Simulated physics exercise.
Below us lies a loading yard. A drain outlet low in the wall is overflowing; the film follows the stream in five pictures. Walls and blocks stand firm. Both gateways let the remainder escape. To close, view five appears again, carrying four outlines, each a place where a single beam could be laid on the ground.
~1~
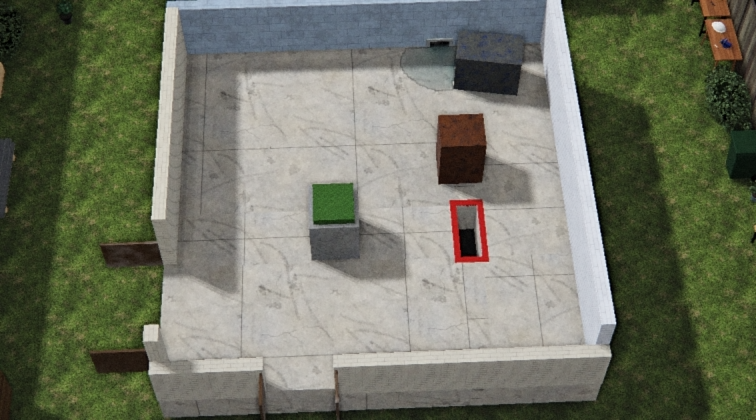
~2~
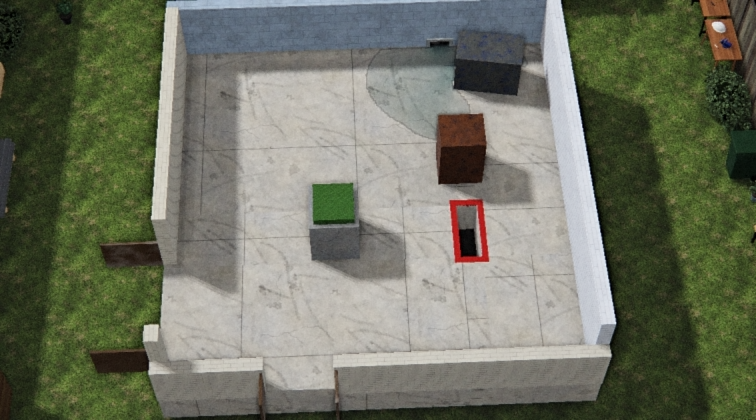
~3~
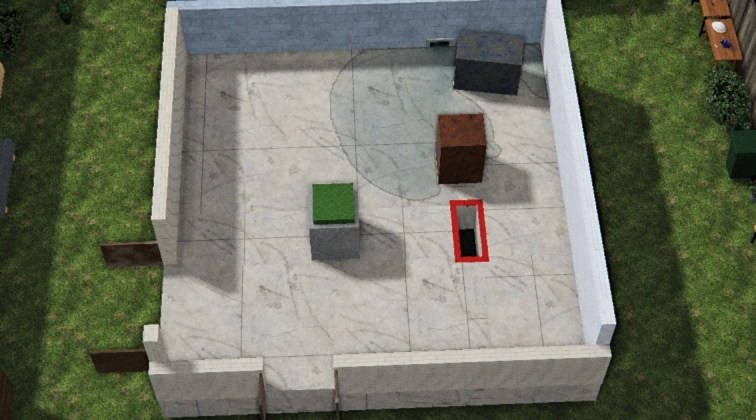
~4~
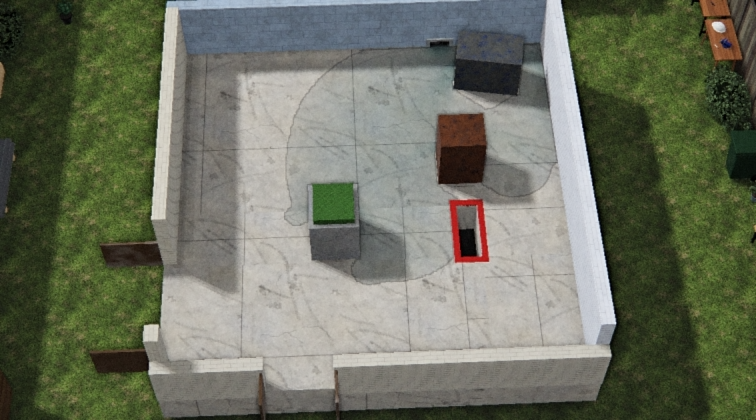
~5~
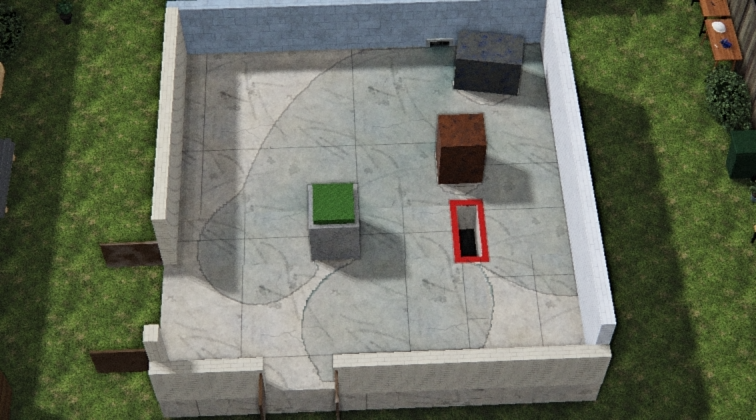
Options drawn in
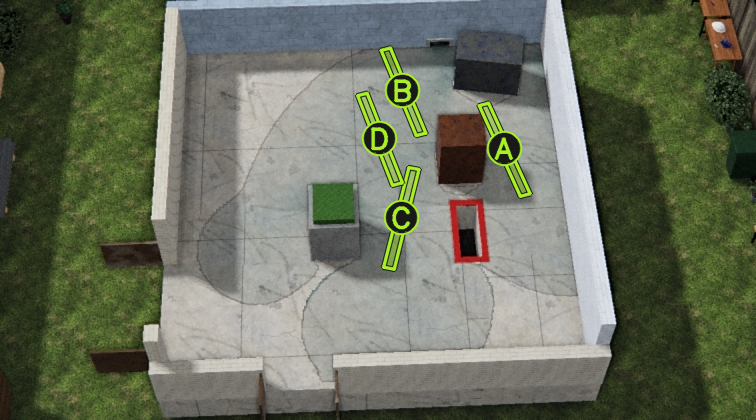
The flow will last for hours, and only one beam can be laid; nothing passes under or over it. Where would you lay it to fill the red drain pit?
D beats the others.
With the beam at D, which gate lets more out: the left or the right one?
The right gate.
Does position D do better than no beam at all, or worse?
It is better.
On the marked copy, A from (483, 104) to (525, 195); B from (385, 49) to (421, 134); C from (388, 268) to (413, 168); D from (362, 94) to (397, 184).
Choosing A, about 10 % of the stream runs into the red drain pit, about 86 % out by the gates.
Choosing B, about 10 % of the stream runs into the red drain pit, about 88 % out by the gates.
Choosing C, about 9 % of the stream runs into the red drain pit, about 86 % out by the gates.
Choosing D, about 22 % of the stream runs into the red drain pit, about 75 % out by the gates.
